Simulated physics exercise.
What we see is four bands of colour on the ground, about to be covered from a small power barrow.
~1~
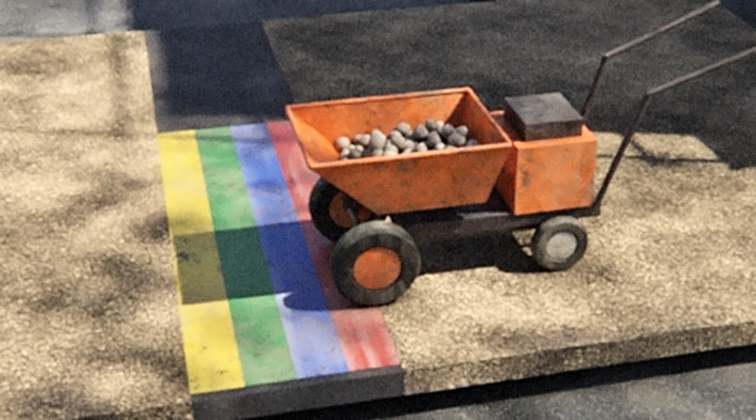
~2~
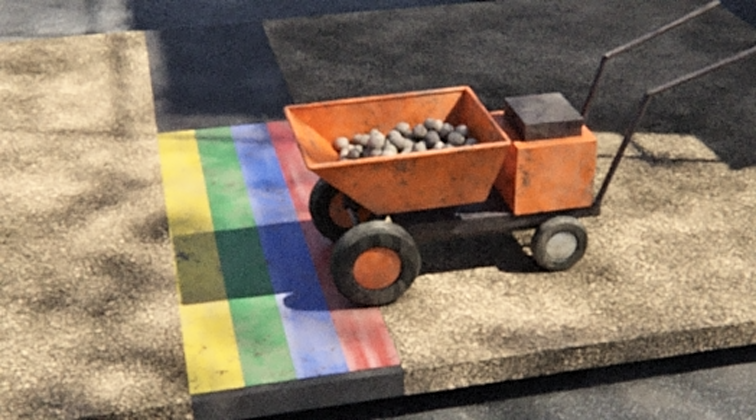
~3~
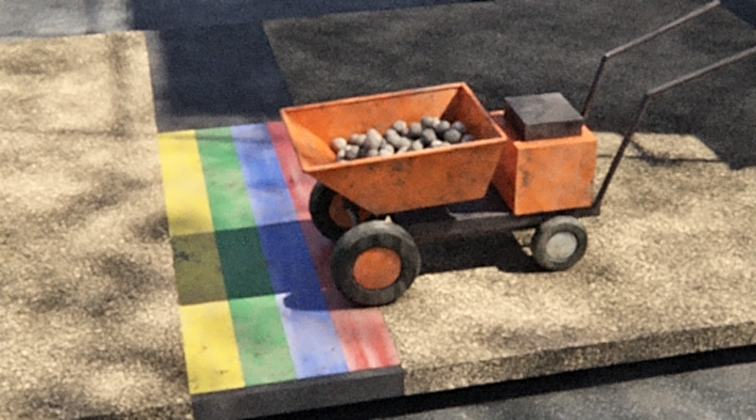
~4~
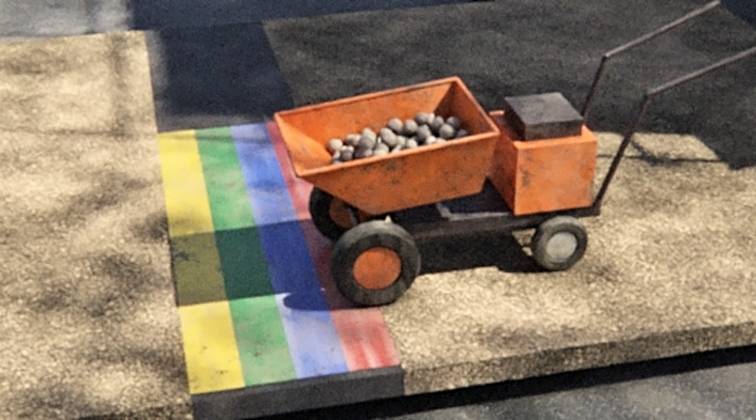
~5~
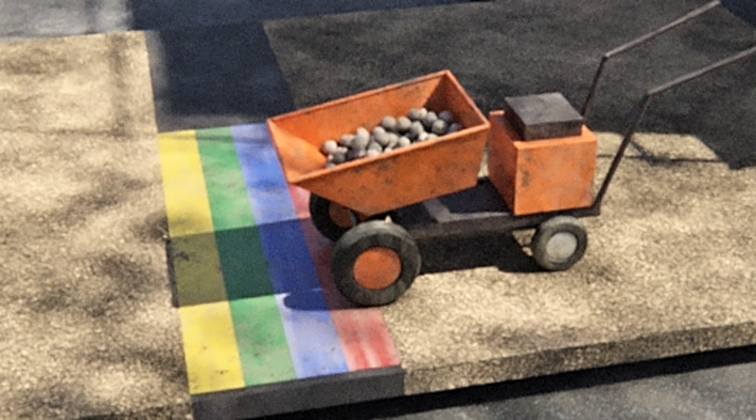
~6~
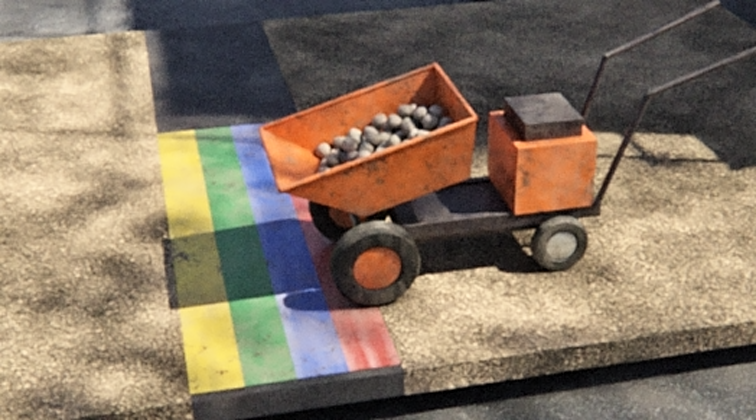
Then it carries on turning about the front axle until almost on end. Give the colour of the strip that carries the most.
It is yellow.
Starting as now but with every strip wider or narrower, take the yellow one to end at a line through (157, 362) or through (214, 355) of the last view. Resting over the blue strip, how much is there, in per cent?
0 and 0 percent, roughly.
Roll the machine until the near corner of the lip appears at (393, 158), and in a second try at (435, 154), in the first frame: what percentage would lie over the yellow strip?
Some 10 in a hundred, then some 0 in a hundred.
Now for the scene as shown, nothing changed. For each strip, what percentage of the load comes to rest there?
Shares by strip - red: 0 per cent; blue: 0 per cent; green: 5 per cent; yellow: 40 per cent.
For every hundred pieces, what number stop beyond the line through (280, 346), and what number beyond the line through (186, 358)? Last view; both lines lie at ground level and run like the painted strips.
Around 80 per cent for the first, and 30 per cent for the second.
Soon after the last picture, skip tipped steeply; all in the skip.
A little later, skip tipped steeply; most in the skip; a stray few over the green strip; about a quarter over the yellow strip; a stray few off the paint.
Later still, skip tipped right over; about a quarter in the skip; a small part over the green strip; about a third over the yellow strip; about a quarter off the paint.
At rest, skip tipped right over; about a quarter in the skip; none over the red strip; none over the blue strip; a small part over the green strip; about a third over the yellow strip; about a quarter off the paint.
